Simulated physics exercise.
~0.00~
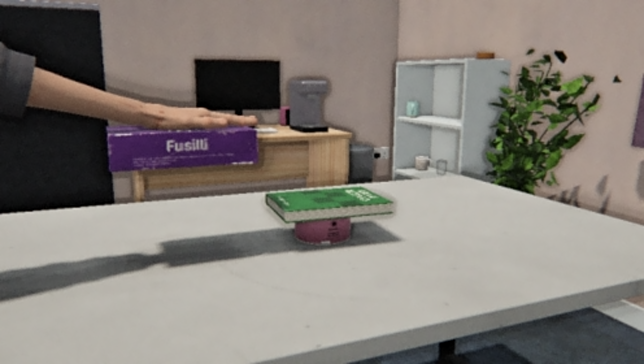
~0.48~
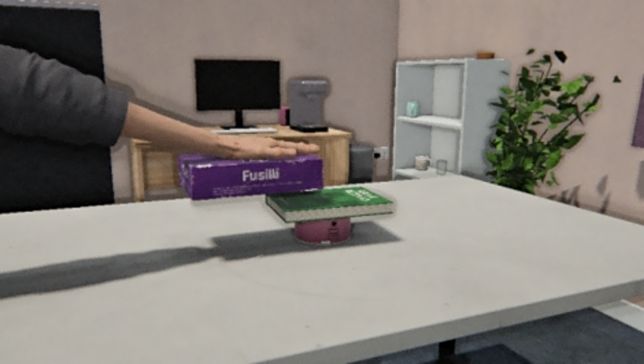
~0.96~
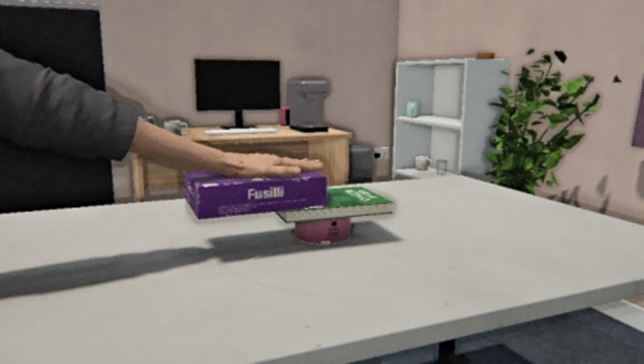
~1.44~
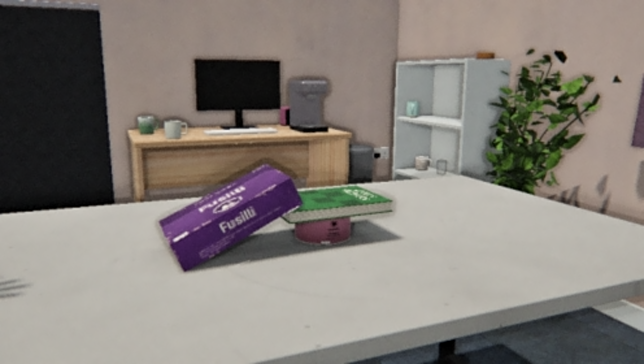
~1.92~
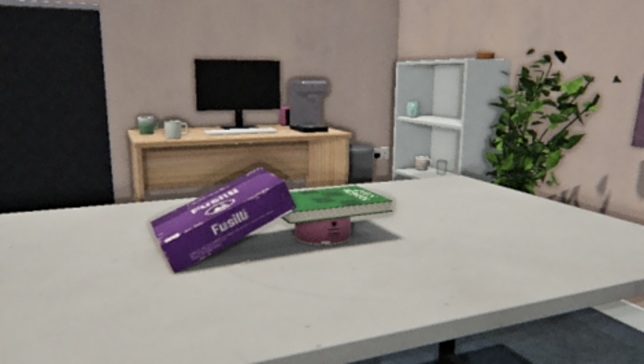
A hand setting a purple fusilli box on a green book's edge and withdrawing, the box tipping down to lean against it.
